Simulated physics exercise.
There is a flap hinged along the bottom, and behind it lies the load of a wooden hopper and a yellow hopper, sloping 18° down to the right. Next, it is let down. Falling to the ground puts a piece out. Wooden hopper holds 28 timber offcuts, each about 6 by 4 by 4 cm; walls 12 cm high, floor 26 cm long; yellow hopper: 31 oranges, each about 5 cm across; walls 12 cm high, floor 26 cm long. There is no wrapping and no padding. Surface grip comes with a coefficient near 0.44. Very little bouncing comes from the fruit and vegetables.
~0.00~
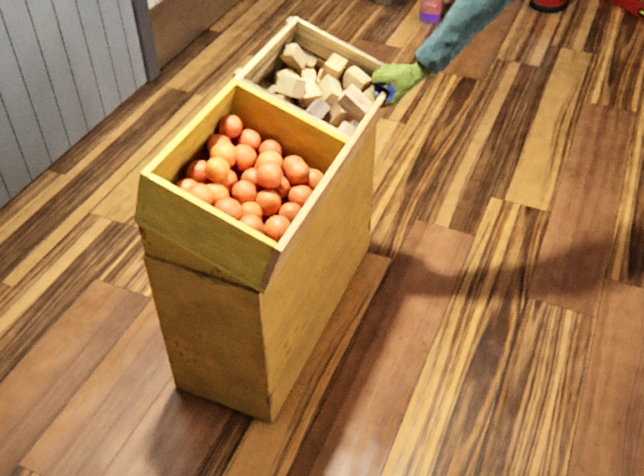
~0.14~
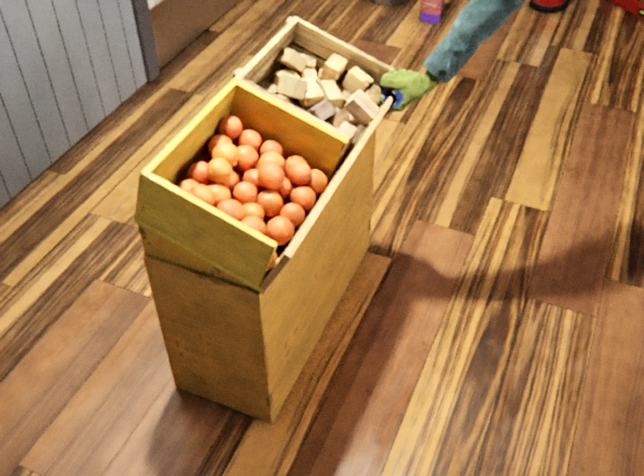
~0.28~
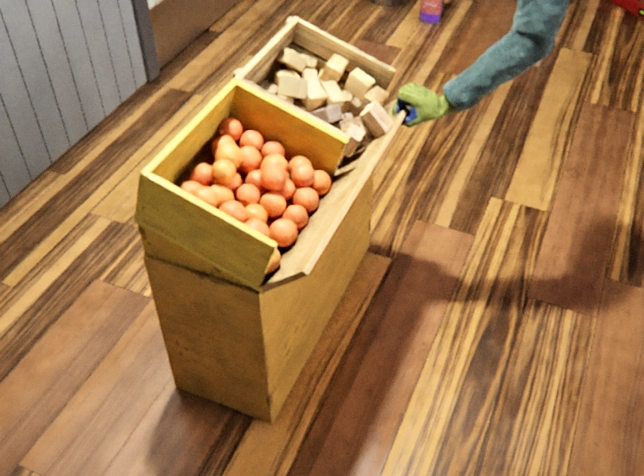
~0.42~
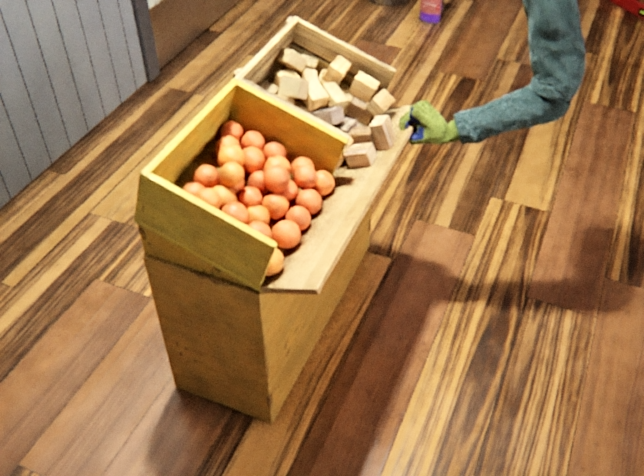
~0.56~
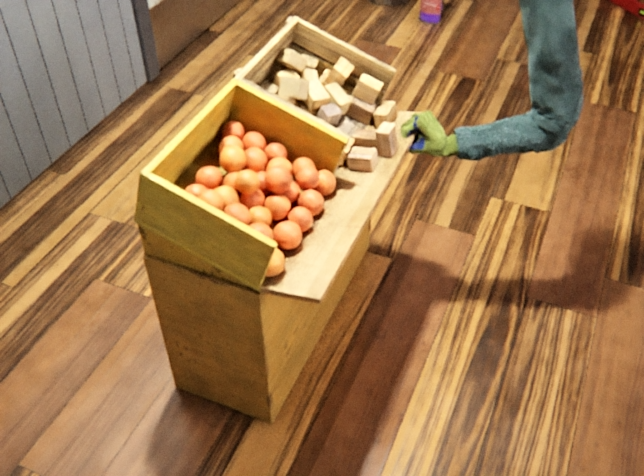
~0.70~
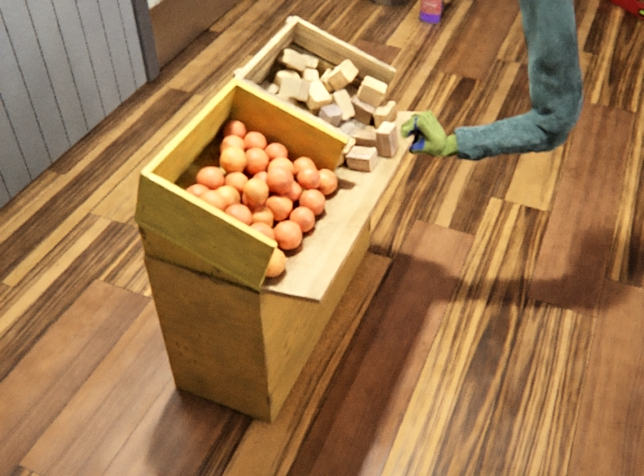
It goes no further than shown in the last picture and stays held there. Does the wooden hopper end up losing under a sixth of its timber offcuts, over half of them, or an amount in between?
Out goes a share below one sixth.
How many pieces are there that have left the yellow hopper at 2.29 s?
Roughly 0 for the yellow hopper.
After 1.10 s, wooden hopper 28 in, 0 out and yellow hopper 31 in, 0 out.
After 1.59 s, wooden hopper 28 in, 0 out and yellow hopper 31 in, 0 out.
After 2.29 s, wooden hopper 28 in, 0 out and yellow hopper 31 in, 0 out.
Outcome (at 3.18 s), wooden hopper 28 in, 0 out and yellow hopper 31 in, 0 out. Asked share, 0 of 28, 0 per cent.
